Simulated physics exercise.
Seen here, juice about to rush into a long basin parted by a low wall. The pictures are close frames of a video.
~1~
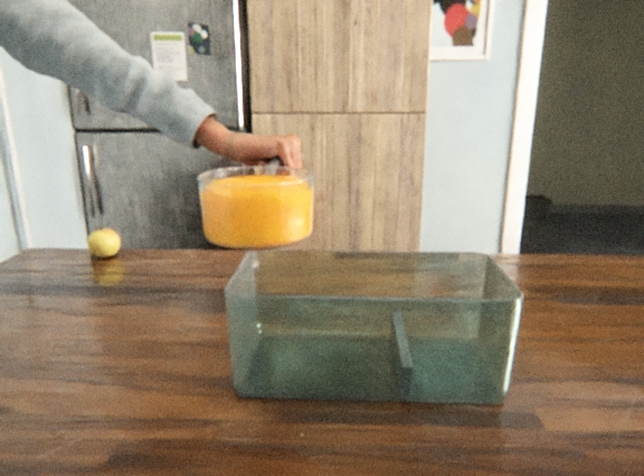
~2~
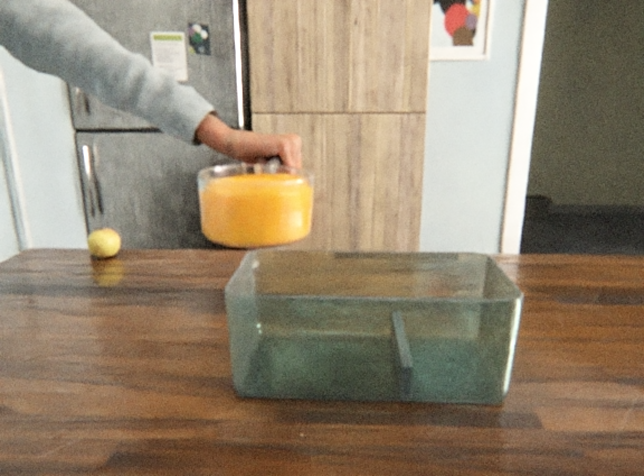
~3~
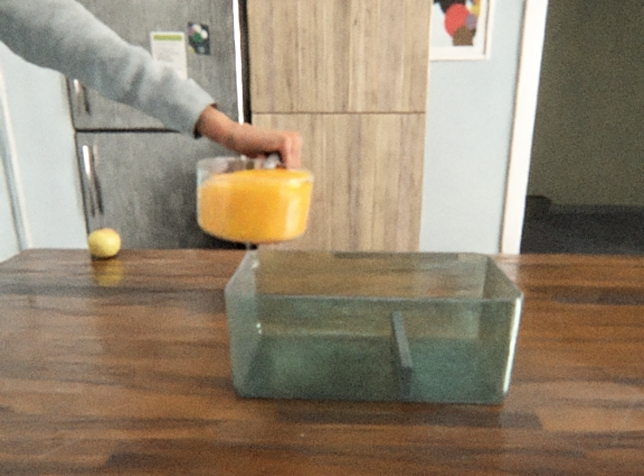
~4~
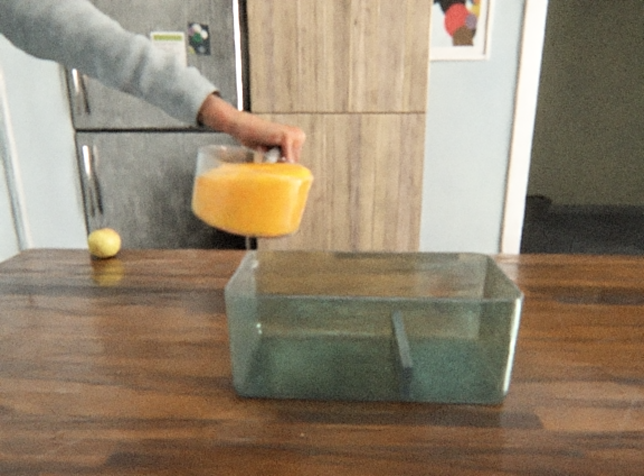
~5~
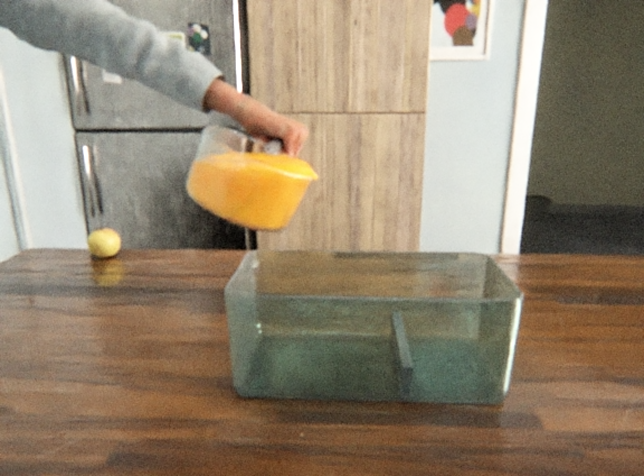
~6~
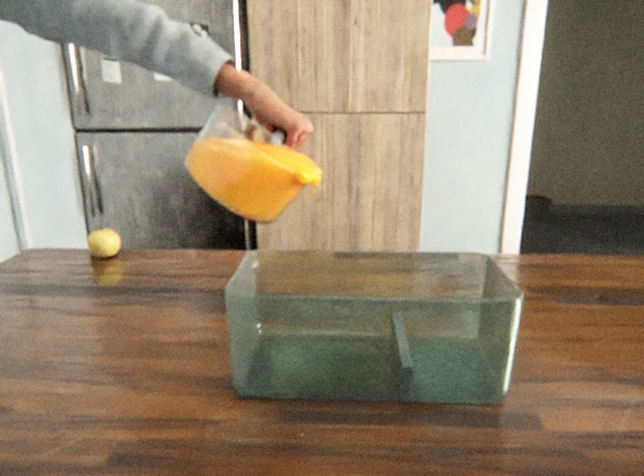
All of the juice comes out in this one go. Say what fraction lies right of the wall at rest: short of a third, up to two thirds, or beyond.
The share right of the wall is from a third to two thirds.
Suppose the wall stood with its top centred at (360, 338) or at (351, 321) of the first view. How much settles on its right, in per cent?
First some 65, then 80 per cent.
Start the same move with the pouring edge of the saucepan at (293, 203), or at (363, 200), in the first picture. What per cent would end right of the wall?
About 20 and 55 per cent.
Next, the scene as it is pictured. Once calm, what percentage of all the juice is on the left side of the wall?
Roughly 40 in a hundred.
A moment on, the saucepan is tipped right over and 34 per cent is still to pour, 11 is left of the wall and 0 right of it.
Next, the saucepan is tipped right over and 2 per cent is still to pour, 19 is left of the wall and 68 right of it.
Then the saucepan is tipped right over and 0 per cent is still to pour, 28 is left of the wall and 48 right of it.
Later the saucepan is tipped right over and 0 per cent is still to pour, 37 is left of the wall and 53 right of it.
At rest 38 per cent lies left of the wall, 52 right of it and 10 outside.
